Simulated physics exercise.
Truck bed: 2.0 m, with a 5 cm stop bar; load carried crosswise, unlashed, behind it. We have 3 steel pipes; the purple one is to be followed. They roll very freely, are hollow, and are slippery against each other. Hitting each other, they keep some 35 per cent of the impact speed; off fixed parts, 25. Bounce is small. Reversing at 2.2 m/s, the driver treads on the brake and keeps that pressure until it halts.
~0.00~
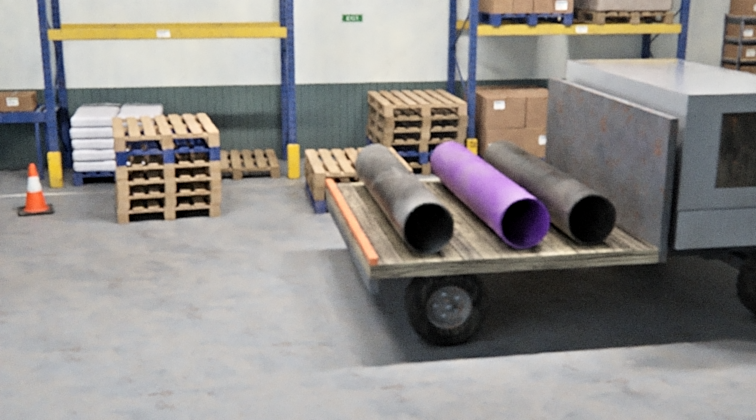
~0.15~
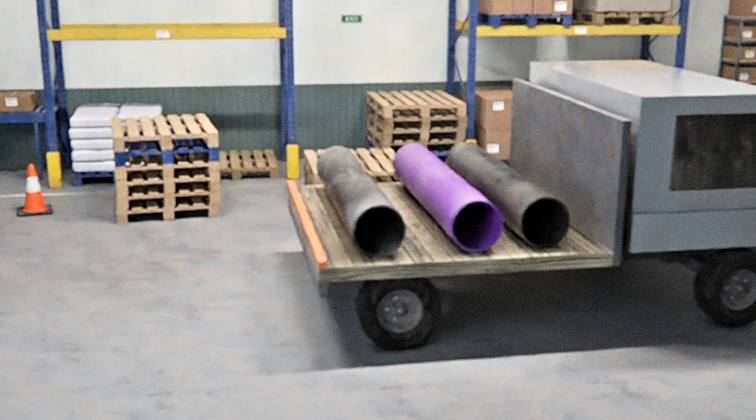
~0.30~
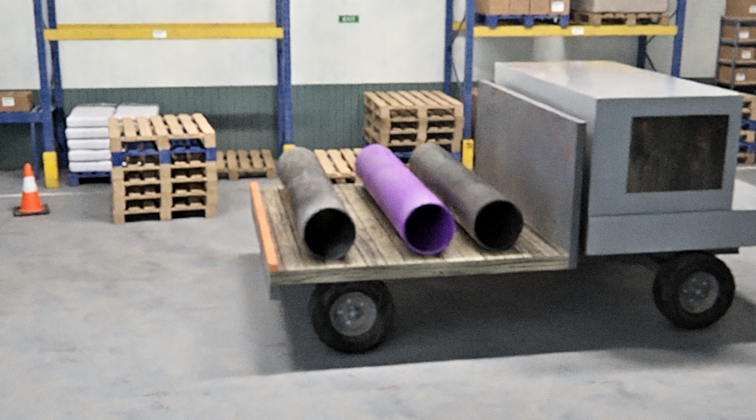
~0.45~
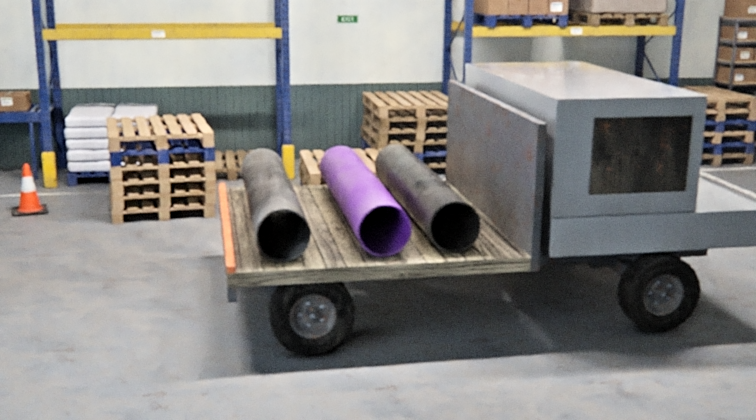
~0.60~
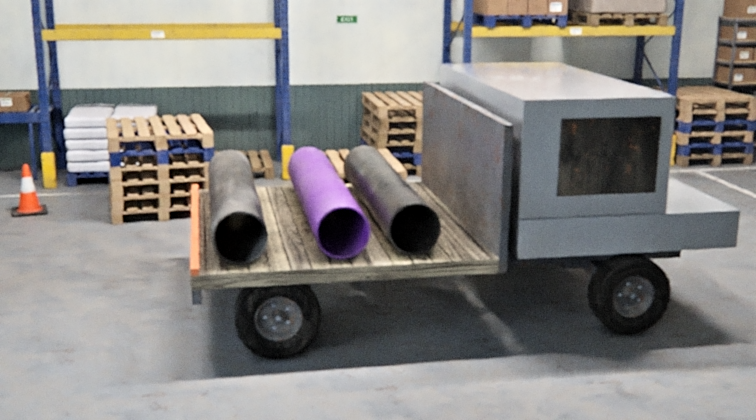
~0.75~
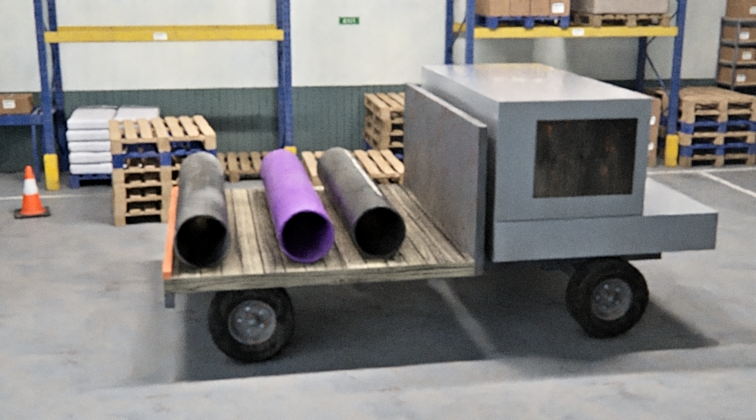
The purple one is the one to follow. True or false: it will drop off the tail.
False.
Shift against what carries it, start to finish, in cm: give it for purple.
The purple one comes to 80.
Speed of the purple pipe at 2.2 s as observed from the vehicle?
Estimate: Some 0.3 m/s.
Then, 2.2 s in, purple is on the bed, 20 cm from the bar, rolling towards it; 1 of 3 is off.
In the end (4.0 s), purple is on the bed, 20 cm from the bar; 1 of 3 is off.
